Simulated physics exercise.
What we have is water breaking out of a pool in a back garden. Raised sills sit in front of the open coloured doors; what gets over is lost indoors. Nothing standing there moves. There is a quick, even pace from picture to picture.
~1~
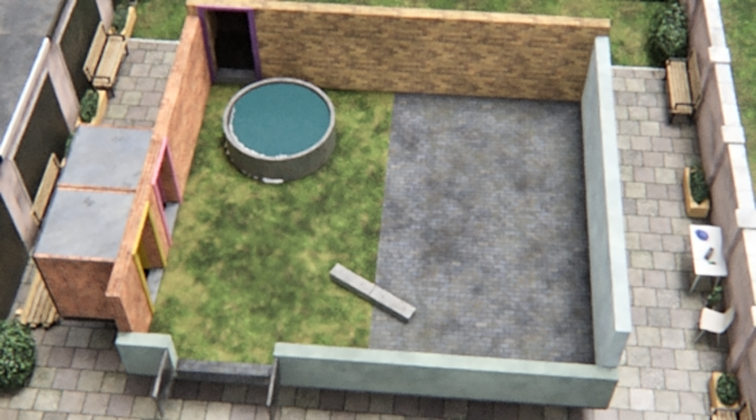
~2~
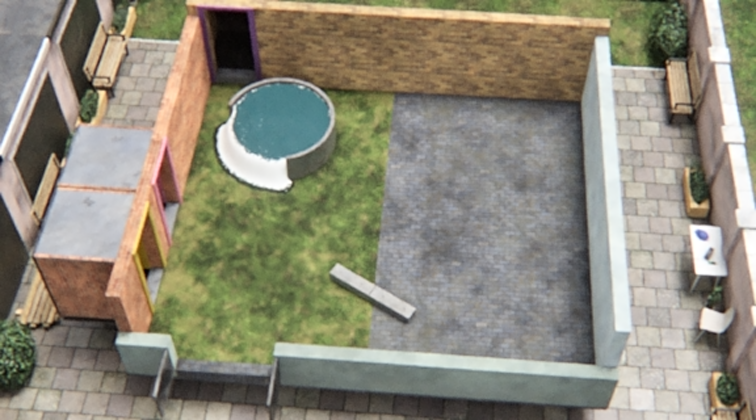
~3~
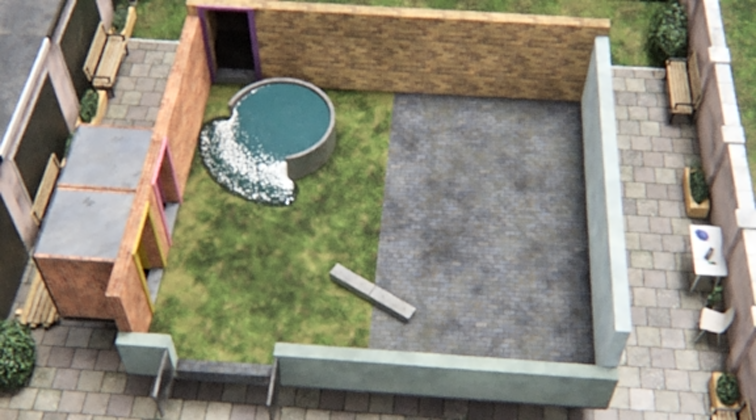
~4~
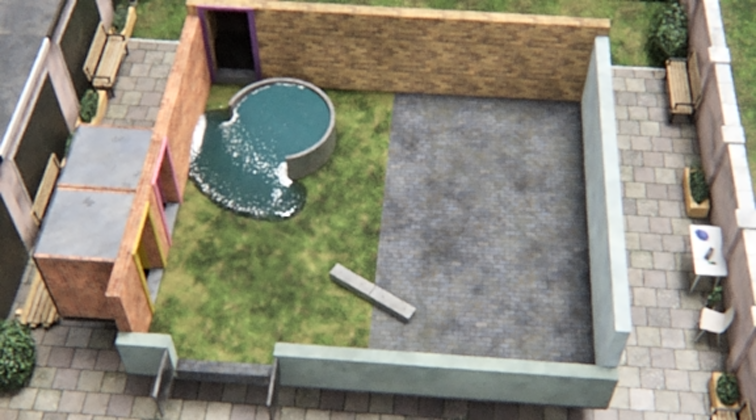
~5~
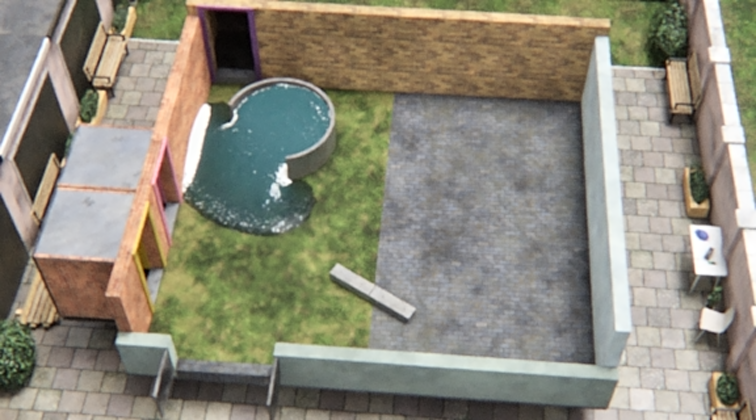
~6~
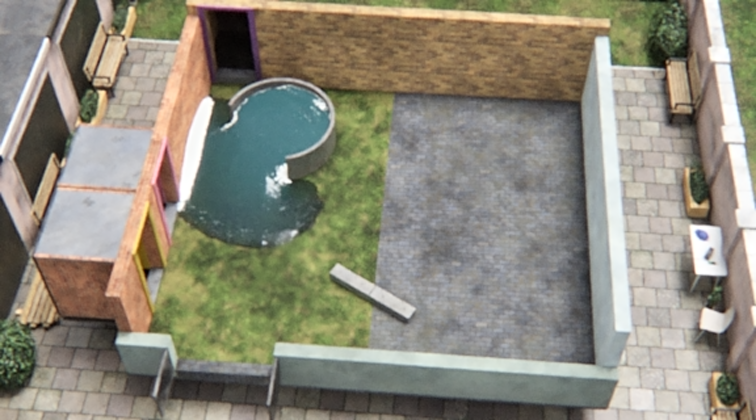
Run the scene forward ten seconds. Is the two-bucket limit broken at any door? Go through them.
In the end the pink door will get more than two buckets. The purple door will get two buckets at most. The yellow door will get more than two buckets.
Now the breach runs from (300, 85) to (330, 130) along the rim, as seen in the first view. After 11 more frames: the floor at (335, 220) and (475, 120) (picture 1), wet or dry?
Well, the first place would be still bare and the second one submerged.
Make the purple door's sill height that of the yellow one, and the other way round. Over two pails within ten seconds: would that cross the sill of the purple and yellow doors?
So the purple door breaks the cap, and the yellow door comes in under the cap.
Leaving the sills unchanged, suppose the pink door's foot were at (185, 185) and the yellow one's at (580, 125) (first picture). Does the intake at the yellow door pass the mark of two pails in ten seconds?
Result - yellow does not reach it.
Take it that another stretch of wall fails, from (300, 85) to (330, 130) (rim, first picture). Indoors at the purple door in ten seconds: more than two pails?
I reckon the purple one doesn't reach it.
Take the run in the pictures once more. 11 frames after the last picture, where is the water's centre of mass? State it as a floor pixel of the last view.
My guess is about (236, 187).
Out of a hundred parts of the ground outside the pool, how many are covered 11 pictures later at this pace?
I'd say 25 per cent.
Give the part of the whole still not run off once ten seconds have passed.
Estimate: 68 %.
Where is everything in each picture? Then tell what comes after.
In the first frame, still water in the pool at (279, 120).
In the second frame, water pours out at (239, 158) and has run to (288, 188).
In the third frame, water pours out at (239, 160) and has run to (288, 202).
In the fourth frame, water pours out at (239, 161) and has run to (296, 210).
In the fifth frame, water pours out at (239, 161) and has run to (294, 225).
In the sixth frame, water pours out at (239, 161) and has run to (285, 239).
A moment on, water covers 20 % of the floor; the pink door under two buckets in, the purple door wet at the sill, nothing in, the yellow door not reached.
Next, water covers 25 % of the floor; the pink door over two buckets in, the purple door wet at the sill, nothing in, the yellow door under two buckets in.
Then, water covers 30 % of the floor; the pink door over two buckets in, the purple door wet at the sill, nothing in, the yellow door over two buckets in.
Later, water covers 45 % of the floor; the pink door over two buckets in, the purple door wet at the sill, nothing in, the yellow door far over two buckets in.
In the end, water covers 60 % of the floor; the pink door over two buckets in, the purple door wet at the sill, nothing in, the yellow door far over two buckets in.
